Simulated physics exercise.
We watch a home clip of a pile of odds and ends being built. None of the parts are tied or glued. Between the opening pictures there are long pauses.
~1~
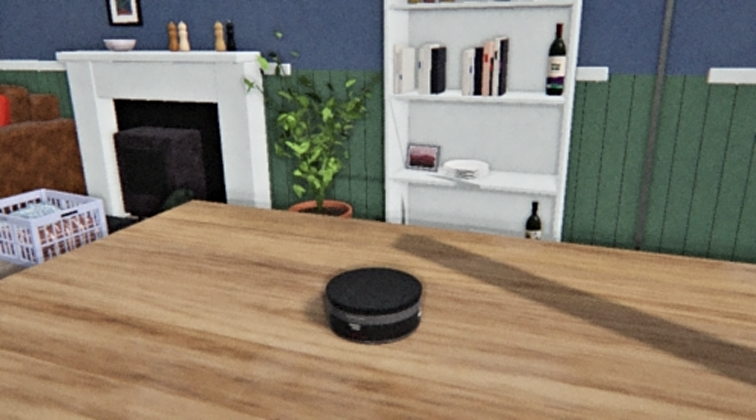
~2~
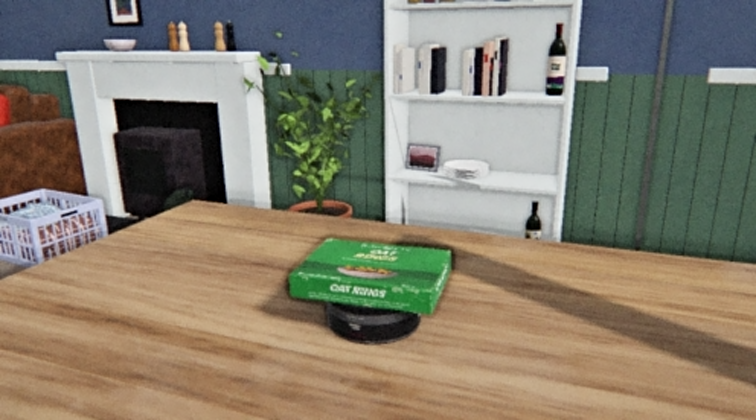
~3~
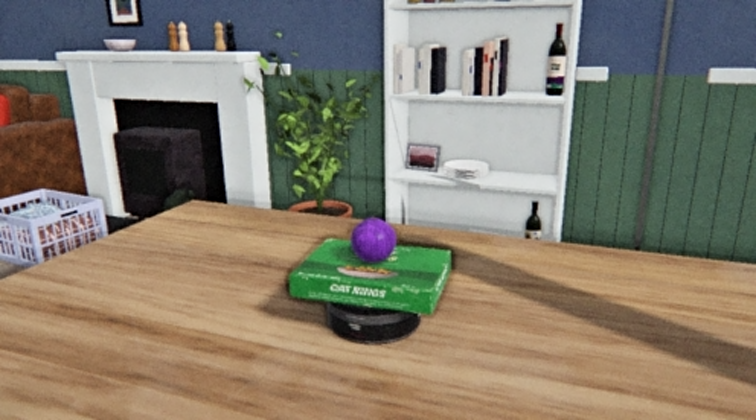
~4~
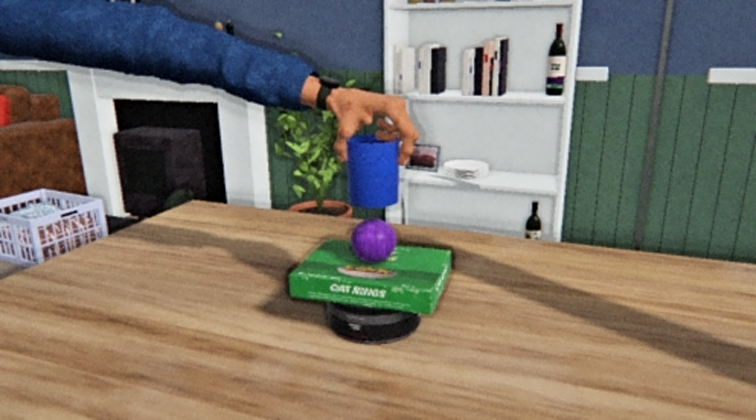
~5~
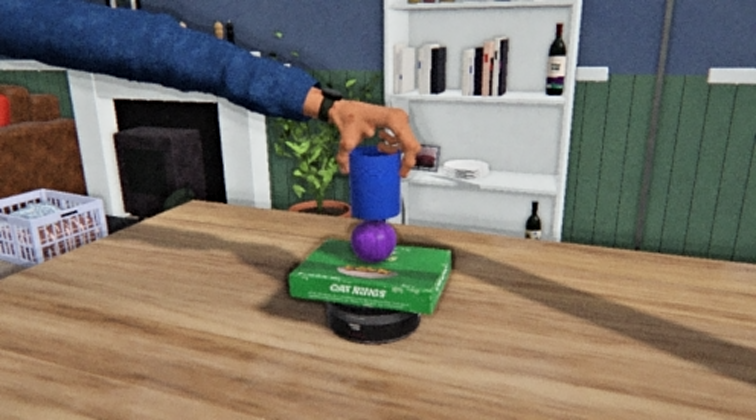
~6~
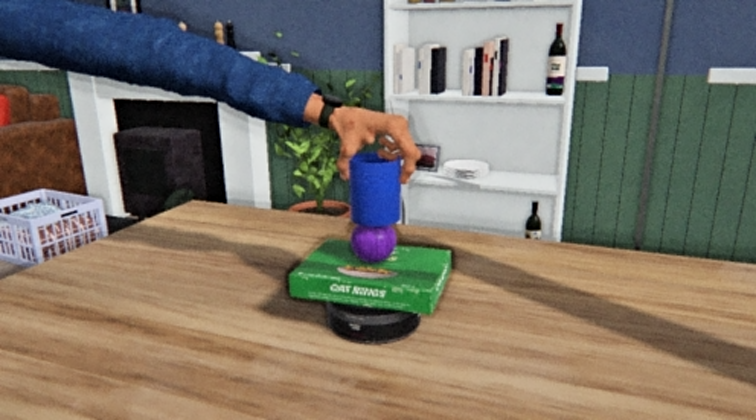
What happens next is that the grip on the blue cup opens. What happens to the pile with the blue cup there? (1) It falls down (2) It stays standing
Answer: 1.
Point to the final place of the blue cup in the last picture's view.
Near (567, 329).
Then, 0.60 s past the last view, blue cup now fallen.
Then, 0.80 s past the last view, things are still on the move.
Finally, fallen, blue cup; the other 3 still in place. Final places as the last picture's camera would see them, blue cup near (567, 329). The pile loses its balance.
